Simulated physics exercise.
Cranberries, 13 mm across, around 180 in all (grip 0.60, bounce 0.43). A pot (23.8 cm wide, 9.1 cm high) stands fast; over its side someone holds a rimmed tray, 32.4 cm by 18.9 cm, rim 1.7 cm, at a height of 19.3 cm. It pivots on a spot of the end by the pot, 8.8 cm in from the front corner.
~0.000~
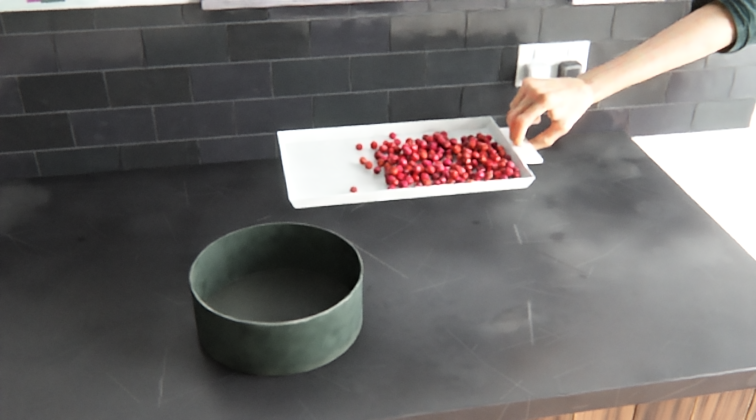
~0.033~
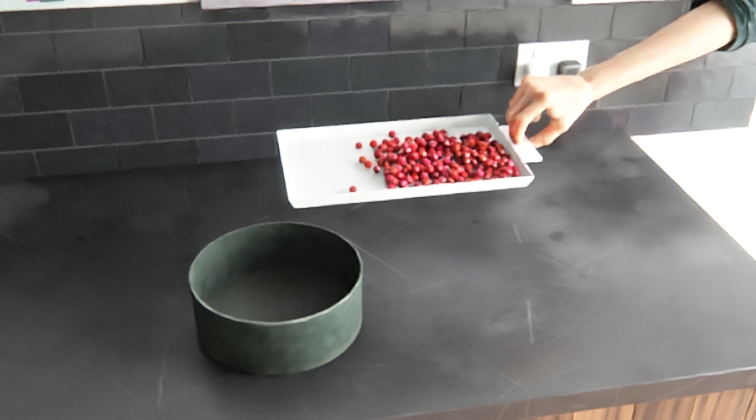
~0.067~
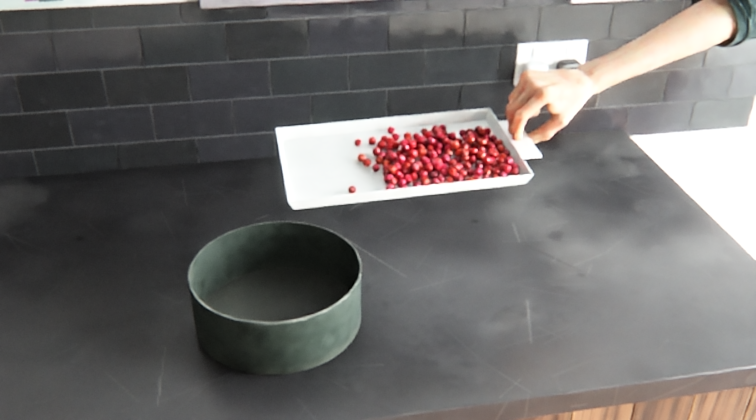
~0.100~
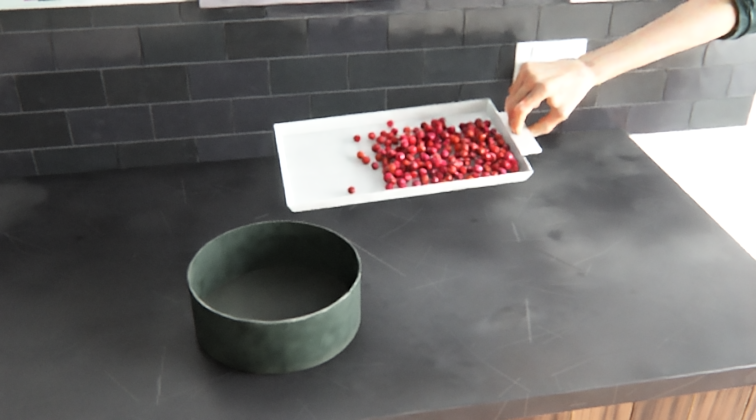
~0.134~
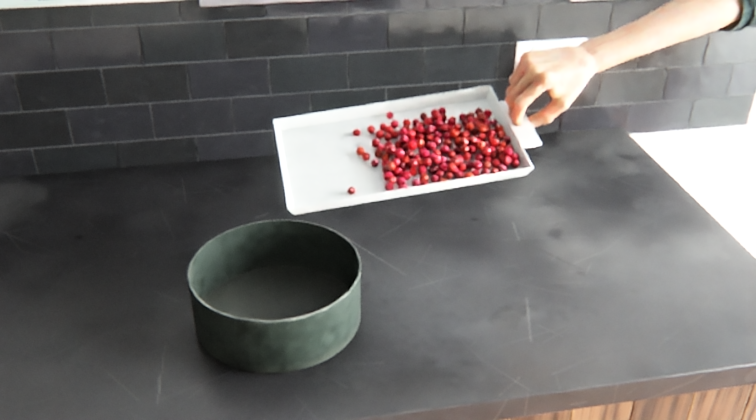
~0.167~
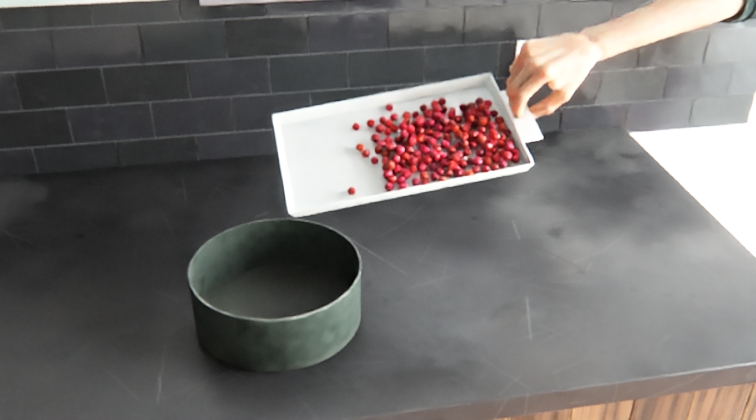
The video shows a hand holding a white rimmed tray of small red berries above a dark countertop, beside a round dark green pot. The hand gradually raises the tray's right end, tilting it toward the left, while the berries stay clustered.
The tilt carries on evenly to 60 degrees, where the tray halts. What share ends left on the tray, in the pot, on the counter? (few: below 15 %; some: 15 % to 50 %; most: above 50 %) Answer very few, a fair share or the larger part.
Tray a fair share, pot a fair share, counter a fair share.
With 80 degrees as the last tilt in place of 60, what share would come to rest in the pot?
It would be near 55 per cent.
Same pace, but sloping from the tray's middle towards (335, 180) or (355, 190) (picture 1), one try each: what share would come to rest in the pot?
Some 75 and 80 per cent.
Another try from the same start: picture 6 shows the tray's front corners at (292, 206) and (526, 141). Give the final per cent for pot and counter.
Pot 70, counter 10.
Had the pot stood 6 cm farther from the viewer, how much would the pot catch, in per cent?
In that case some 30 per cent.
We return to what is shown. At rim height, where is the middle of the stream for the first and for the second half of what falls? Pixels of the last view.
At about (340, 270), then at (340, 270).
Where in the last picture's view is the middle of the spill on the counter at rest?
At about (387, 342).
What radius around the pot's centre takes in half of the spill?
Some 20 cm.
After 0.32 s, tilt 41 degrees; the tray holds 100 %, the pot 0 %.
After 0.41 s, tilt 55 degrees; the tray holds 100 %, the pot 0 %.
After 0.65 s, tilt 60 degrees; the tray holds 70 %, the pot 5 %.
By 2.1 s all is still; tray 30 %, pot 40 %, counter 30 %.
